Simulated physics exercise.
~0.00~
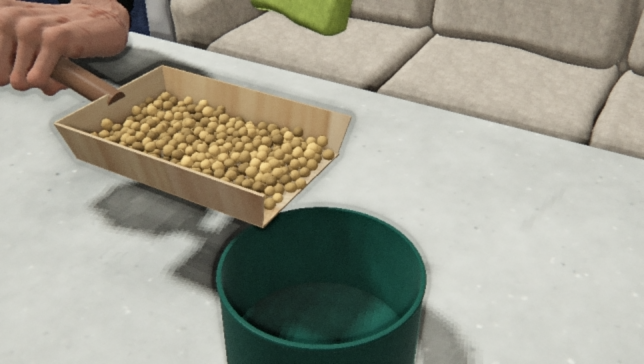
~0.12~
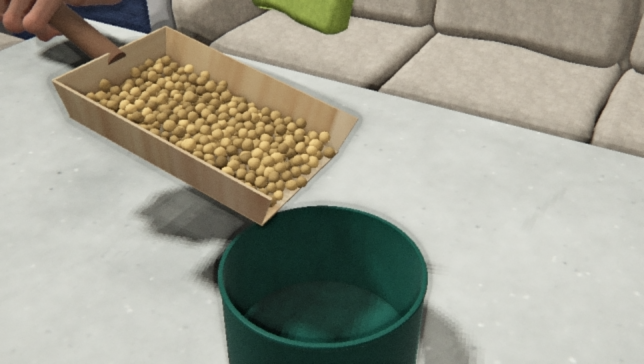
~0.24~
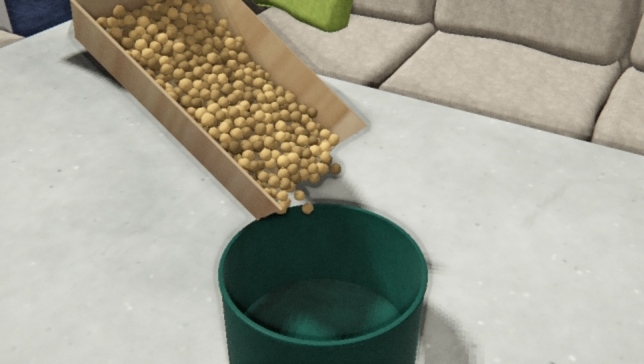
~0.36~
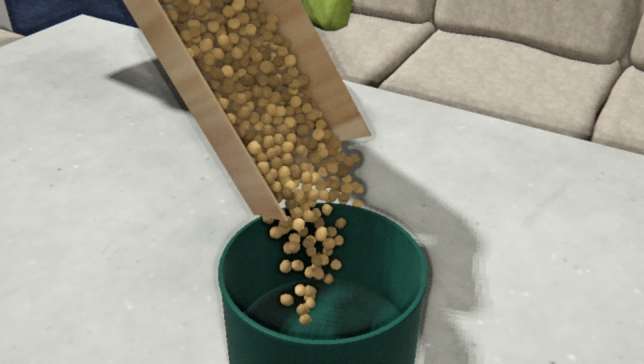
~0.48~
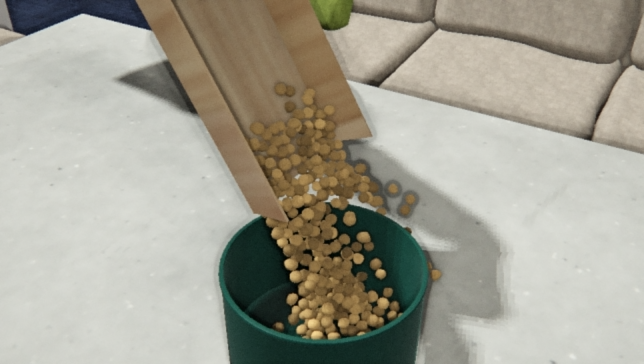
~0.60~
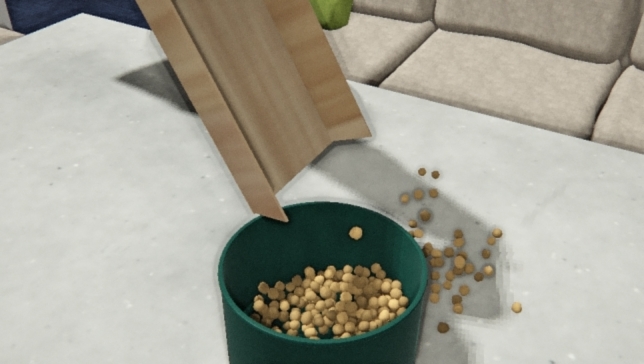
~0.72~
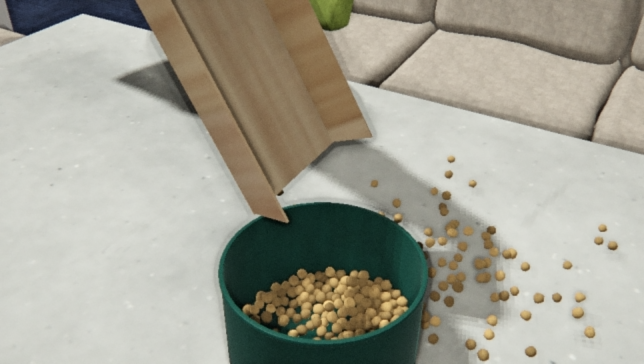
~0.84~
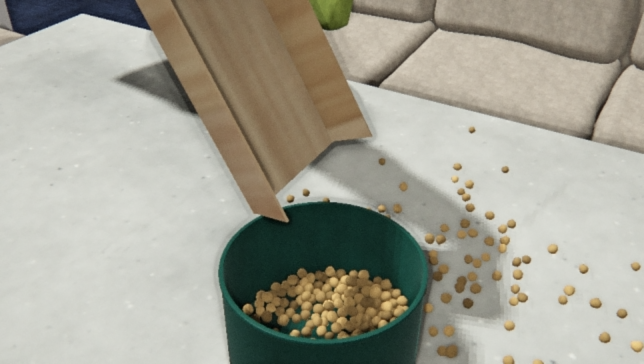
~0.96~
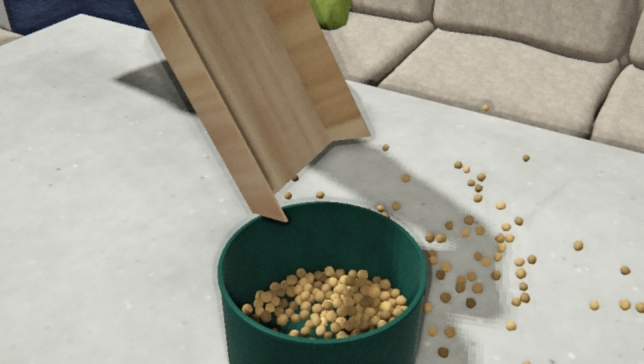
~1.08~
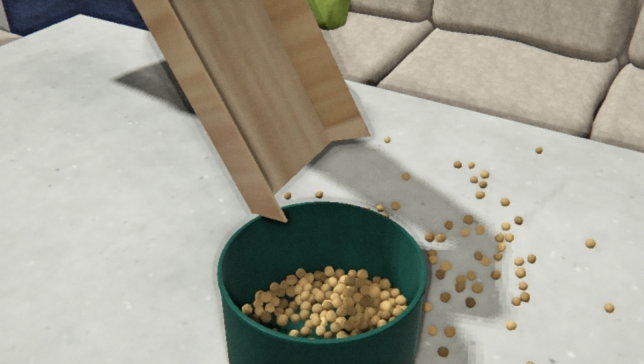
On a pale tabletop near a beige couch, a hand tipped a wooden scoop of dried chickpeas over a green pot until it emptied; most landed inside, while many spilled over the right side, scattered across the table and lay there at the end.
